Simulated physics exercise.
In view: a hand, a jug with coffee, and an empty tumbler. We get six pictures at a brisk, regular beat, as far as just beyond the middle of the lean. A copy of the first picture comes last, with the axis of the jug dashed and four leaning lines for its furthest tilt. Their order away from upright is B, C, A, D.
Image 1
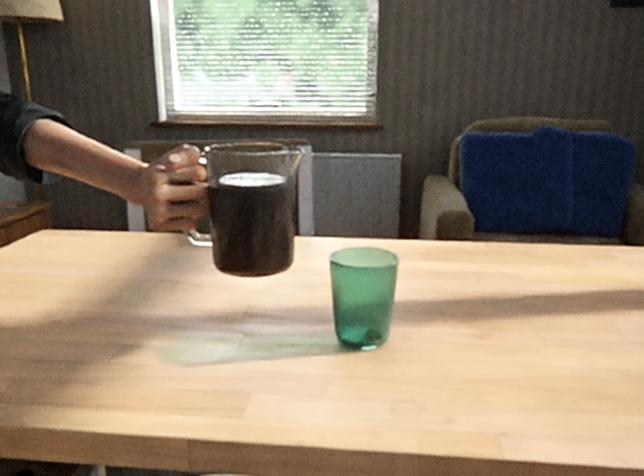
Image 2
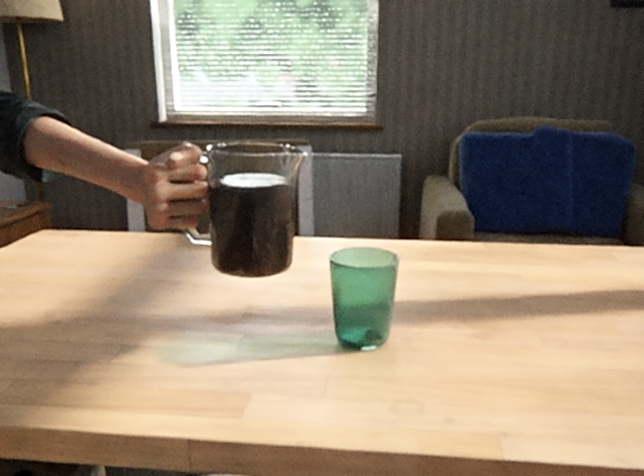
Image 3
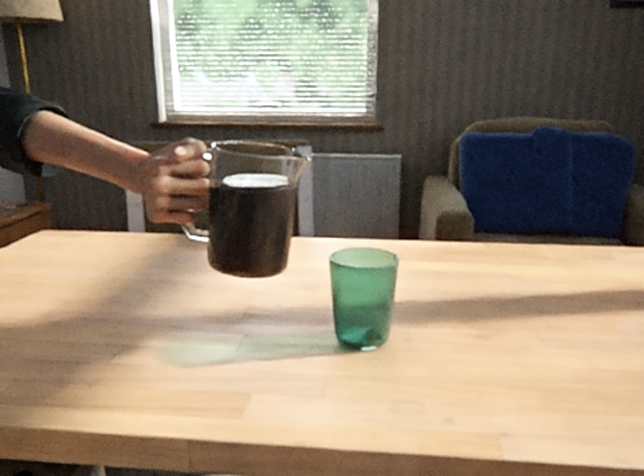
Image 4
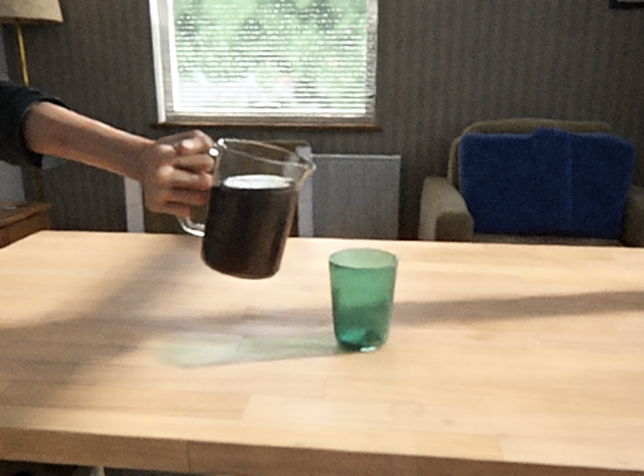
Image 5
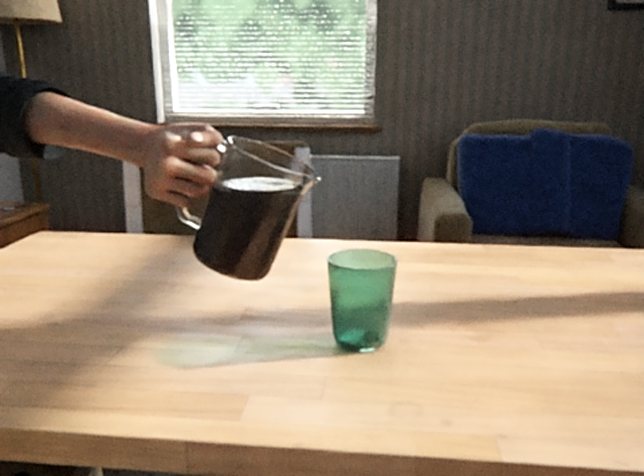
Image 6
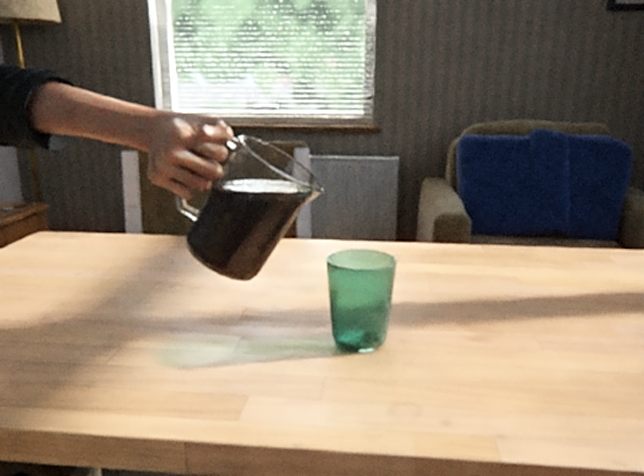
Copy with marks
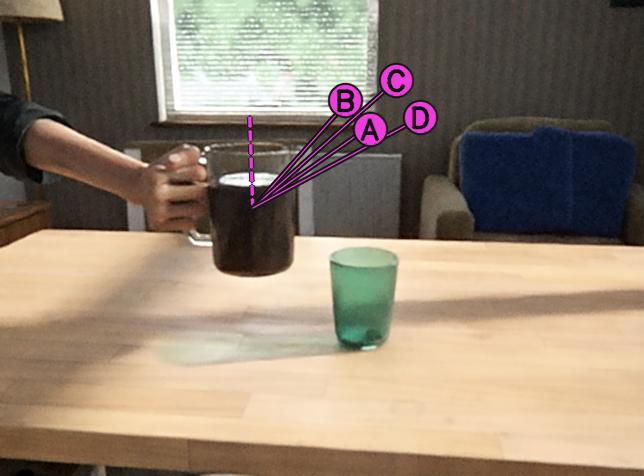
A hand holding a glass jug of dark coffee by its handle keeps it nearly still above a wooden table, then steadily tilts it rightward toward an empty green tumbler, with the coffee remaining inside the jug.
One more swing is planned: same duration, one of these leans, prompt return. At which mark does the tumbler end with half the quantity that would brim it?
D.
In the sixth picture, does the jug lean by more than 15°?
Yes, it does.
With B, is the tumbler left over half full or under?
Under.
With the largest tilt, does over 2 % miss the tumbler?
No, it does not.
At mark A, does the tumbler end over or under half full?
Under.
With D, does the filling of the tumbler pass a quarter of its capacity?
Yes, clearly.
In magenta, A at (354, 137); B at (335, 115); C at (383, 91); D at (406, 125).
For mark A, the tumbler ends with about 31 % of what it can hold.
For mark B, the tumbler ends with about 8 % of what it can hold.
For mark C, the tumbler ends with about 17 % of what it can hold.
For mark D, the tumbler ends with about 48 % of what it can hold.
